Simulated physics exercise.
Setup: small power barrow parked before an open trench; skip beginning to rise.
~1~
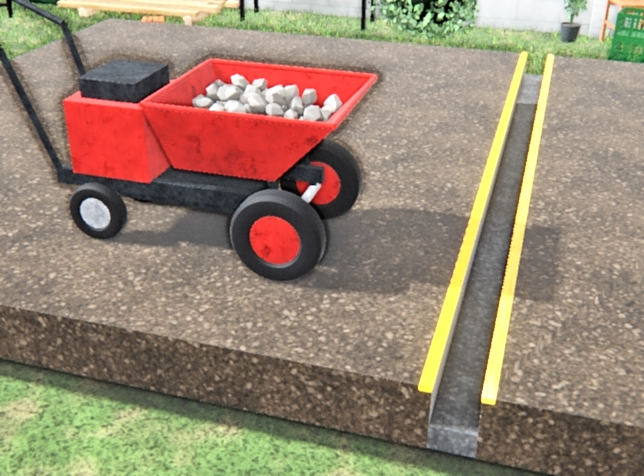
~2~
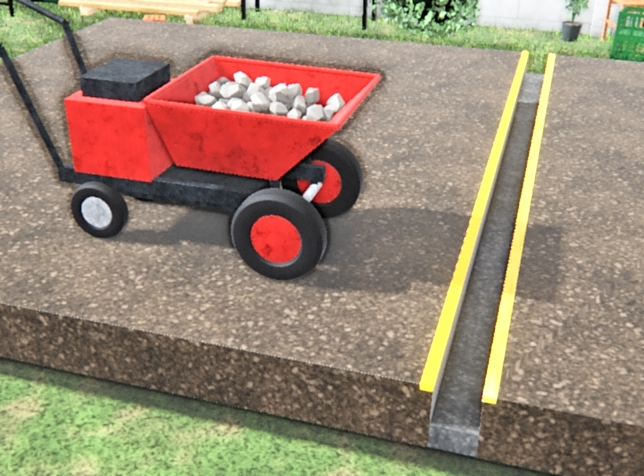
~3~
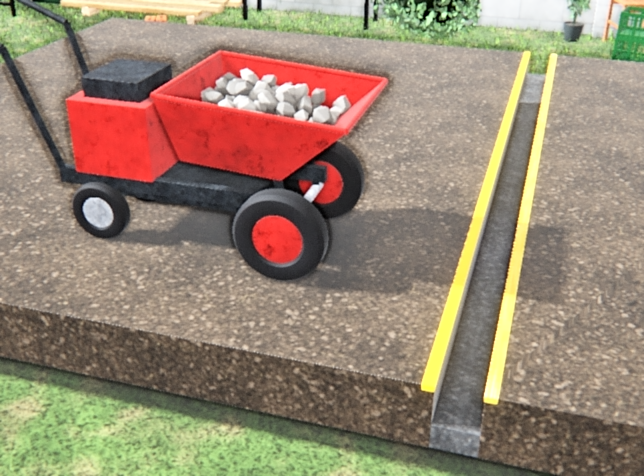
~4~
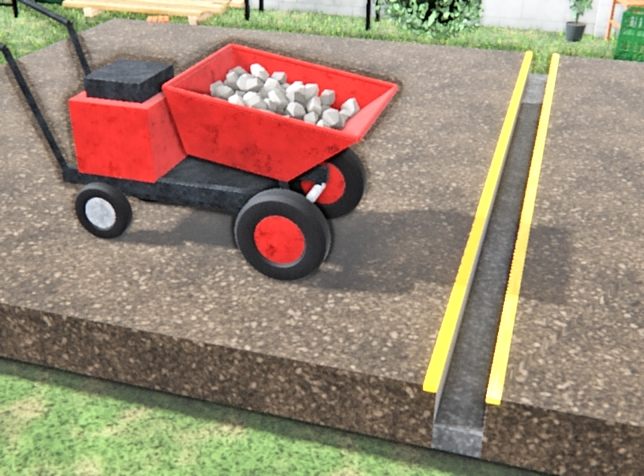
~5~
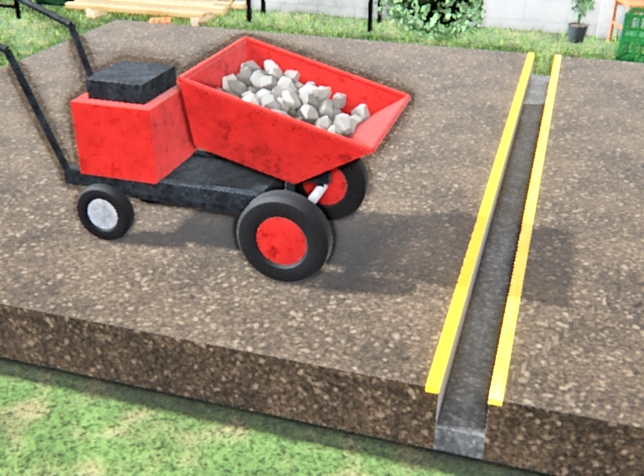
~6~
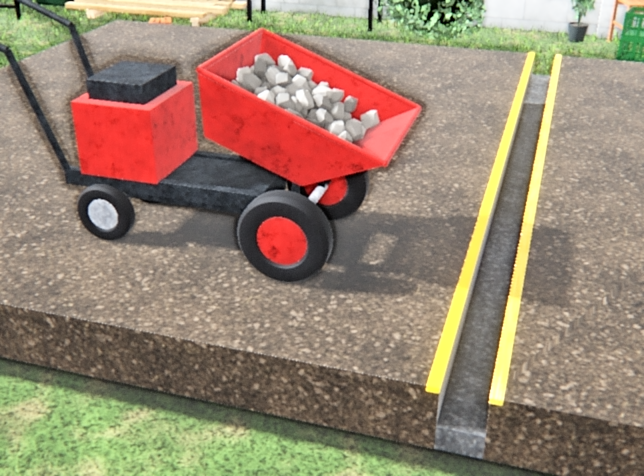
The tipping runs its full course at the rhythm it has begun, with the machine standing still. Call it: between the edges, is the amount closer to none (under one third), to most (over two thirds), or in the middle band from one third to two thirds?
In the middle band.
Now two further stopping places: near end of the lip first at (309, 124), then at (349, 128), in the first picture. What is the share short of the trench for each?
Roughly 30 percent first, then roughly 10 percent.
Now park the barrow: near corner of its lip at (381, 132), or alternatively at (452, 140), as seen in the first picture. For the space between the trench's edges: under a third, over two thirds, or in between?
Try 1, the middle third; try 2, below one third.
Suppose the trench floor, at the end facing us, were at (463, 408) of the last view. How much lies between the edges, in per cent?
Estimate: Approx. 40 per cent.
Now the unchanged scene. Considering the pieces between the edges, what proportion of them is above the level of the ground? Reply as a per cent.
Roughly 10 %.
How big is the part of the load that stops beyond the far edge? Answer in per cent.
My estimate is around 5 percent.
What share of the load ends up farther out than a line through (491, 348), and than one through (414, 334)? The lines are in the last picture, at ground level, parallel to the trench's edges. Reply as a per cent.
In order: 10 percent, then 70 percent.
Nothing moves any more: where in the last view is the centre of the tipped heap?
Somewhere close to (486, 279) in the last picture.
Soon after the last picture, skip tipped steeply; all in the skip.
A little later, skip tipped right over; about two thirds in the skip; about a quarter short of the trench; about a quarter in or heaped over the trench; a stray few beyond it.
Later still, skip tipped right over; about a quarter in the skip; about a quarter short of the trench; about half in or heaped over the trench; a small part beyond it.
By the end, skip tipped right over; about a quarter in the skip; about a quarter short of the trench; about half in or heaped over the trench; a small part beyond it.
